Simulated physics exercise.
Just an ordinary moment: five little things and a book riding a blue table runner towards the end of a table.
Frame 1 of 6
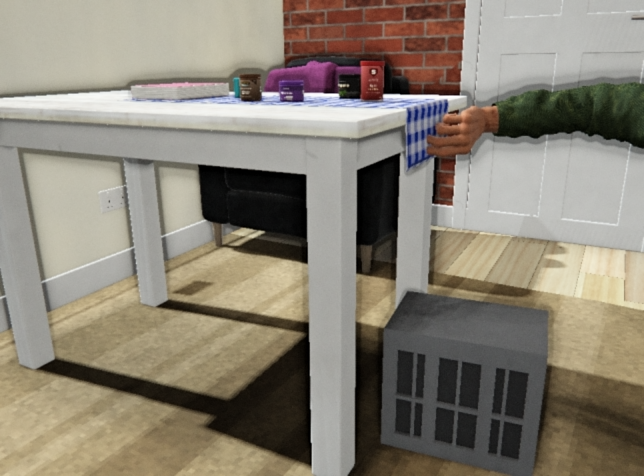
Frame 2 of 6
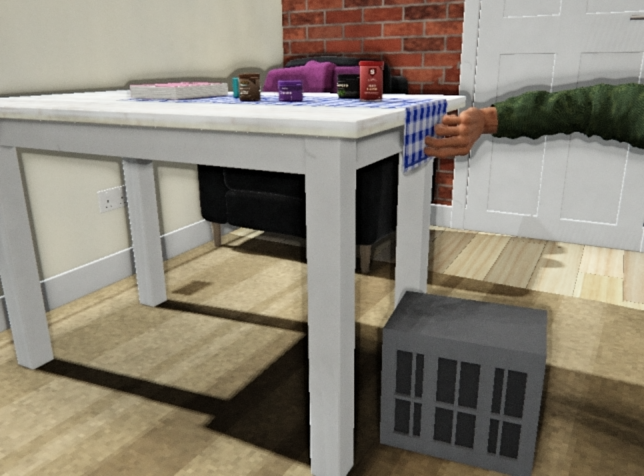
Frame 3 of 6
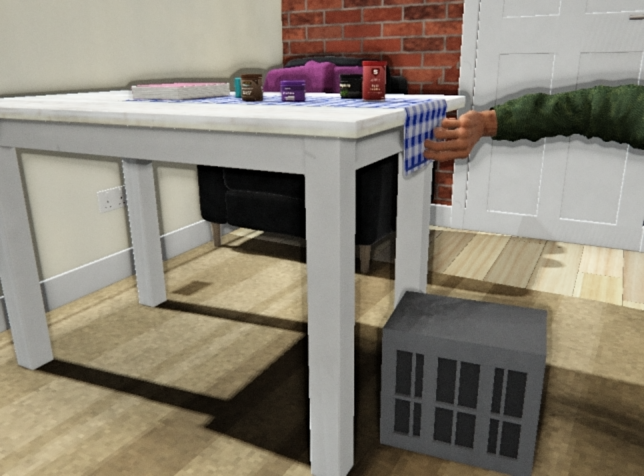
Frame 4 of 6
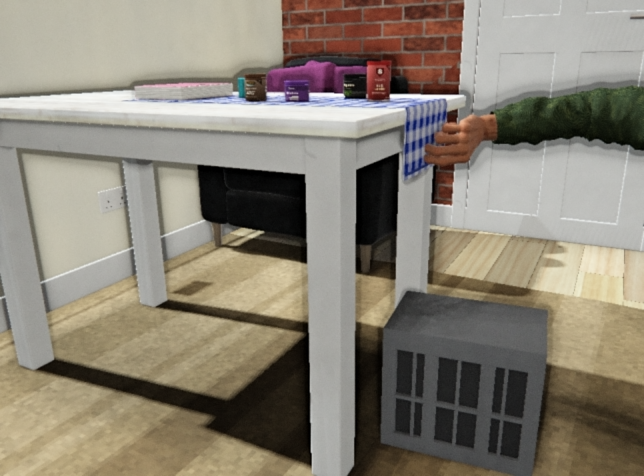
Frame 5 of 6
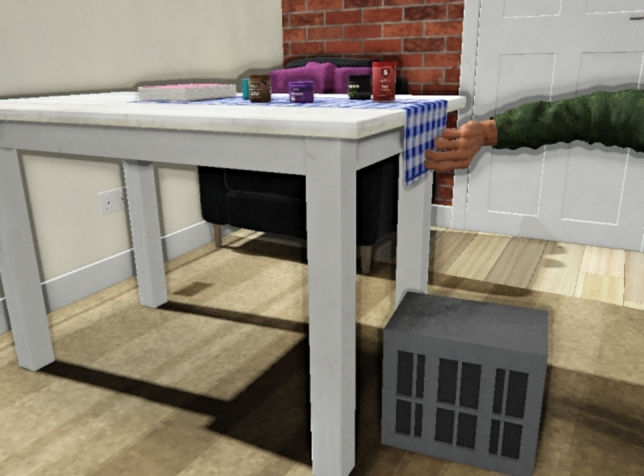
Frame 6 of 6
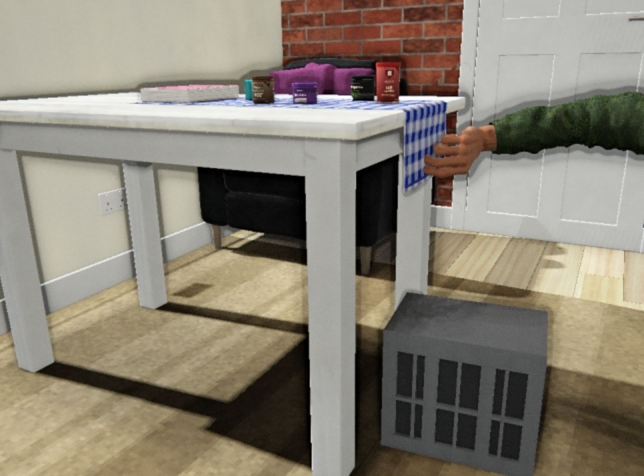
In the video, a hand in a green sleeve grips the hanging end of a blue checked runner on a white table and draws it slightly downward, as the small containers on it shift a little to the right.
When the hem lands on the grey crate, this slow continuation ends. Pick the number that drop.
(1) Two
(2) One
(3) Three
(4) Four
Three.
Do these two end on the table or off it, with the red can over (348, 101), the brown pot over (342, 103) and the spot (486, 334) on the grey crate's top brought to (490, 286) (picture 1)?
In the end the red can gets dislodged; meanwhile the brown pot gets dislodged.
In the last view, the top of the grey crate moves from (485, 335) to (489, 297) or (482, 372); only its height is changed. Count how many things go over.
2 and 4.
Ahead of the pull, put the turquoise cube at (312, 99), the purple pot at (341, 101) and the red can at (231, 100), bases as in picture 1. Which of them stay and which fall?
Here's what happens: The turquoise cube leaves its perch, the purple pot leaves its perch, the red can remains aboard.
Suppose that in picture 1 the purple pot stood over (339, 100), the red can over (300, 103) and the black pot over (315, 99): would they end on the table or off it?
So the purple pot leaves the top, the red can leaves the top, and the black pot leaves the top.
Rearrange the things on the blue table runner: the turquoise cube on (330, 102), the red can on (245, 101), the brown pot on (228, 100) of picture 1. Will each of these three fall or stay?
As for the turquoise cube, it goes off; the red can stays aboard; the brown pot stays aboard.
Soon after, hem near (425, 211); all still up.
After that, hem near (425, 257); red can gone.
And then, hem on the crate; red can, black pot and purple pot gone.
In the end, hem on the crate; red can, black pot and purple pot gone. The table loses three.
